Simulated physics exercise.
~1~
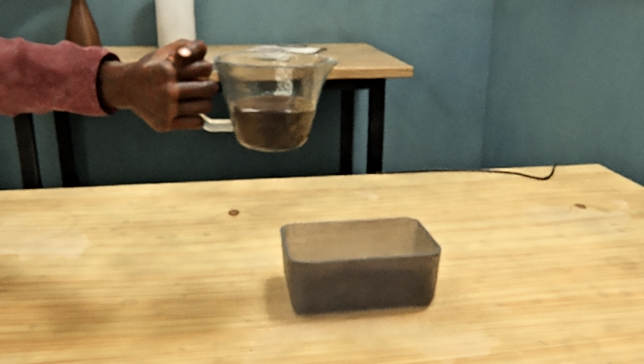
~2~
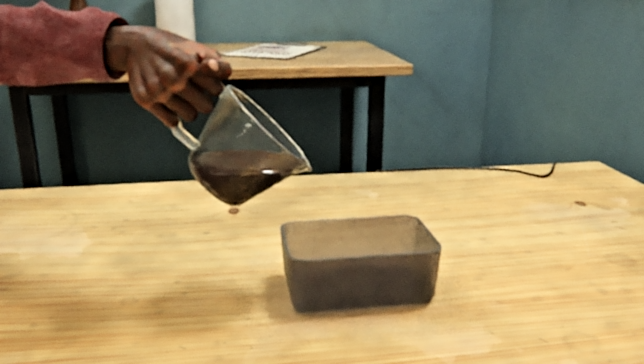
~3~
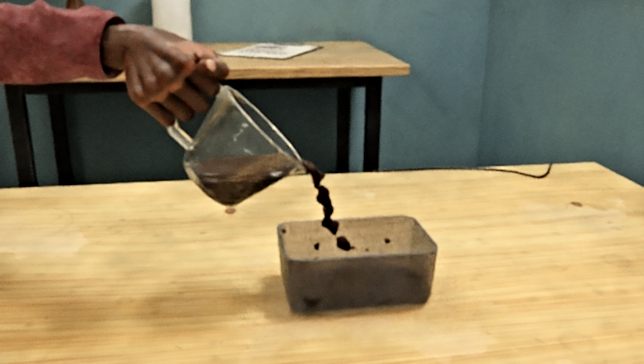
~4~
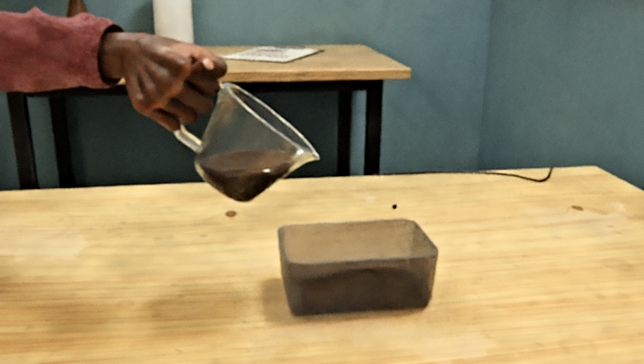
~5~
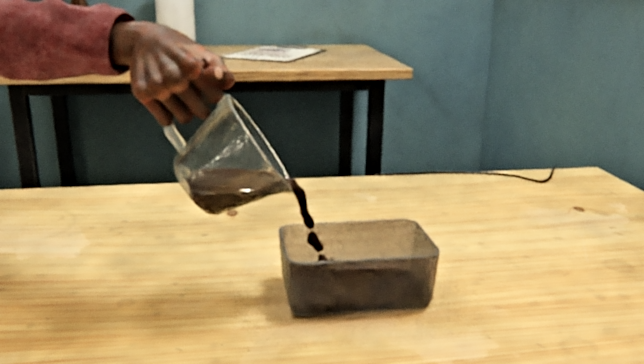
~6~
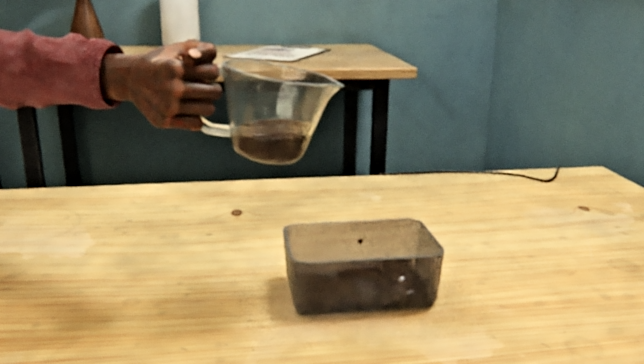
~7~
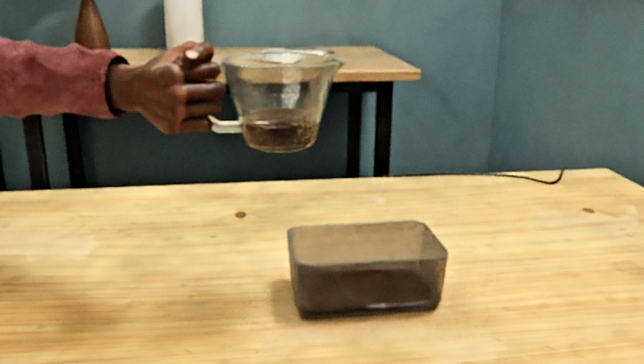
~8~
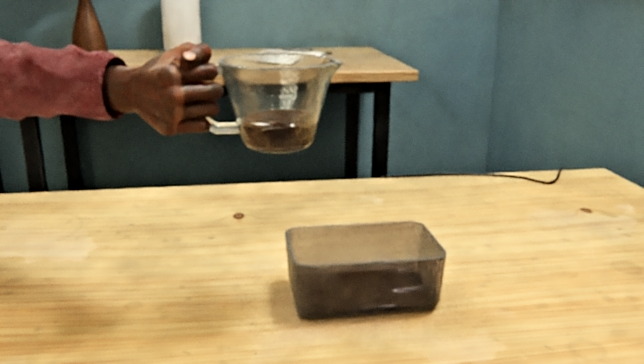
In this clip, a hand holds a clear jug of dark liquid above and left of a rectangular container on a wooden table, tips it to pour, eases back, then pours again before raising it level, leaving some liquid in the jug and dark liquid in the container.
